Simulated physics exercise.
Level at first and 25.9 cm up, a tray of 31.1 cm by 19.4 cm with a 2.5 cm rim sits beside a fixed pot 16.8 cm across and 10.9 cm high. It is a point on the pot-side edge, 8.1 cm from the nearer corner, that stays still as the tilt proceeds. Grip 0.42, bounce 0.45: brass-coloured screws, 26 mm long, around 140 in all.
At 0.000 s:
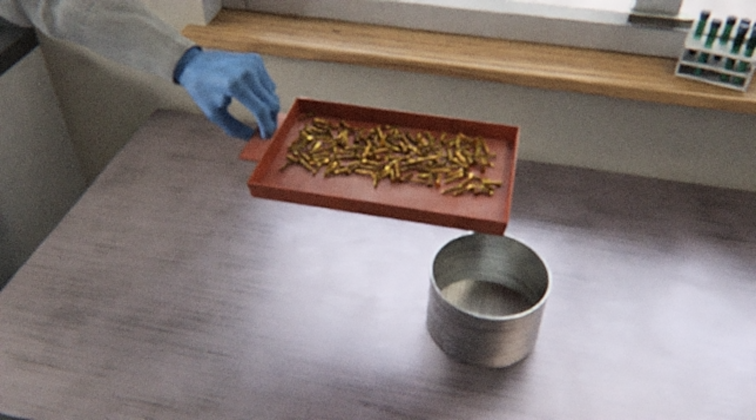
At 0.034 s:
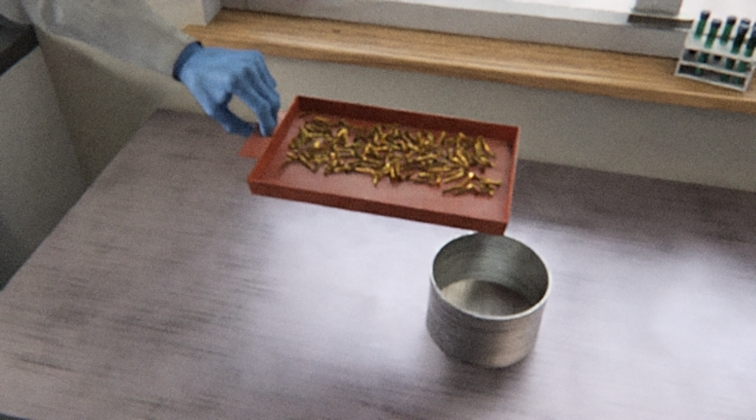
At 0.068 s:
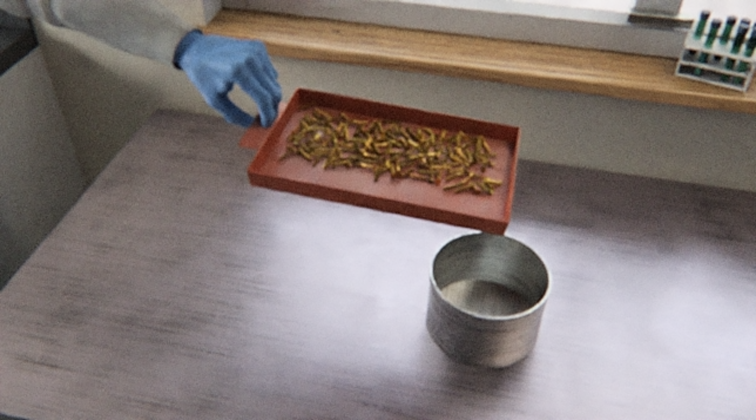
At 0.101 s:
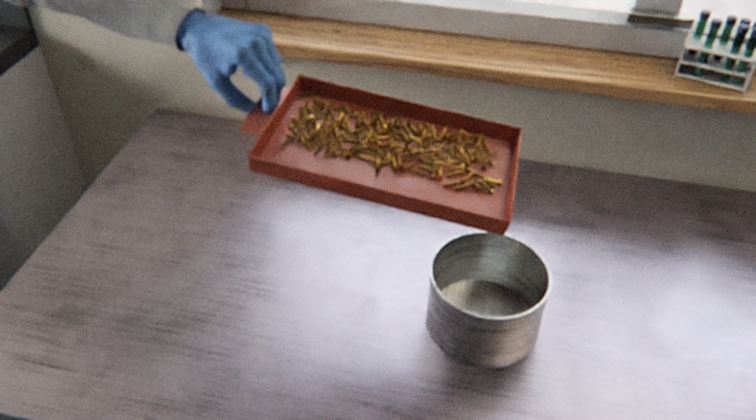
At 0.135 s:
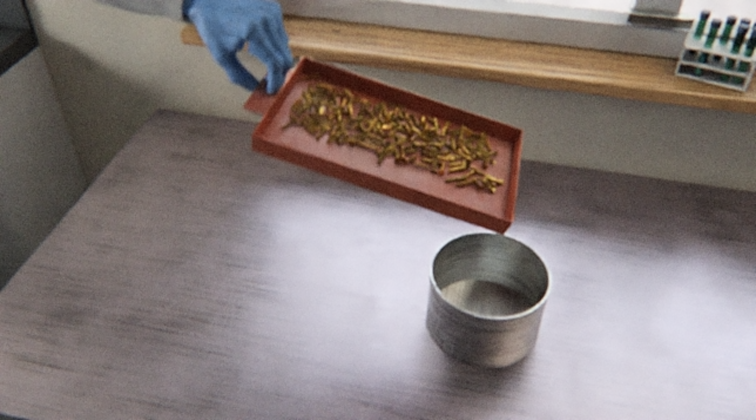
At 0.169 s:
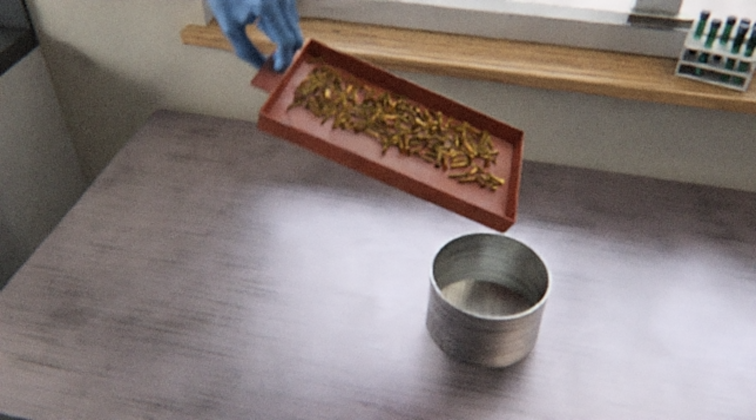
A dark, streaky tabletop beneath a pale wooden windowsill is seen from above at an angle, with the camera staying still. A blue-gloved hand at upper left holds a reddish-brown tray of small brass-coloured screws, with a grey metal pot below its right end and a tube rack at upper right. The hand lifts the tray's left end, slowly then faster, steepening its rightward slope while the screws stay spread across it.
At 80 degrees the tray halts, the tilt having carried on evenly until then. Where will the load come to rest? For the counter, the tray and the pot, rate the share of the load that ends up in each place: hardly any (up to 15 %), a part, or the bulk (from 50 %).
Share of the load - the counter: The bulk, the tray: A part, the pot: Hardly any.
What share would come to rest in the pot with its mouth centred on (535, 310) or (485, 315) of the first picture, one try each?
Close to 10 in a hundred, then close to 0 in a hundred.
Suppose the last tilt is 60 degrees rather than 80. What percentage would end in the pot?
In that case, near 10 percent.
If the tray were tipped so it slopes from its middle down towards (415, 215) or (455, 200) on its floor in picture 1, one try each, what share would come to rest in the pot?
First try: About 15 percent; second try: About 10 percent.
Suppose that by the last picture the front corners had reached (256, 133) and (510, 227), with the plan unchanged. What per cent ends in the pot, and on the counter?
Pot 15, counter 70.
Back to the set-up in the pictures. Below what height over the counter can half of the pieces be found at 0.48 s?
I'd say near 30 cm.
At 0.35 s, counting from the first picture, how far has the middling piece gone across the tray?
2 cm.
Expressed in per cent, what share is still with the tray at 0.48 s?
It comes to near 100 per cent.
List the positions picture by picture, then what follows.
The first picture shows tray tilt 0 degrees, front corners at (250, 181) and (505, 220); middle of the pieces at (387, 155); pot at (490, 272).
The second picture shows tray tilt 1 degrees, front corners at (250, 178) and (506, 220); middle of the pieces at (387, 154).
The third picture shows tray tilt 3 degrees, front corners at (250, 169) and (507, 220), lowest corner right back; middle of the pieces at (388, 149).
The fourth picture shows tray tilt 7 degrees, front corners at (251, 155) and (508, 220), lowest corner right back; middle of the pieces at (389, 143).
The fifth picture shows tray tilt 13 degrees, front corners at (255, 134) and (511, 220), lowest corner right back; middle of the pieces at (392, 133).
The sixth picture shows tray tilt 19 degrees, front corners at (263, 112) and (513, 219), lowest corner right back; middle of the pieces at (396, 124); pot at (490, 272). The tray's pace is about 175 degrees a second.
After 0.35 s, tilt 51 degrees; the tray holds 100 %, the pot 0 %.
After 0.48 s, tilt 73 degrees; the tray holds 100 %, the pot 0 %.
Then, at 0.73 s, tilt 80 degrees; the tray holds 25 %, the pot 0 %.
In the end, at 2.2 s, counter 70 %, tray 25 %, pot 5 %.
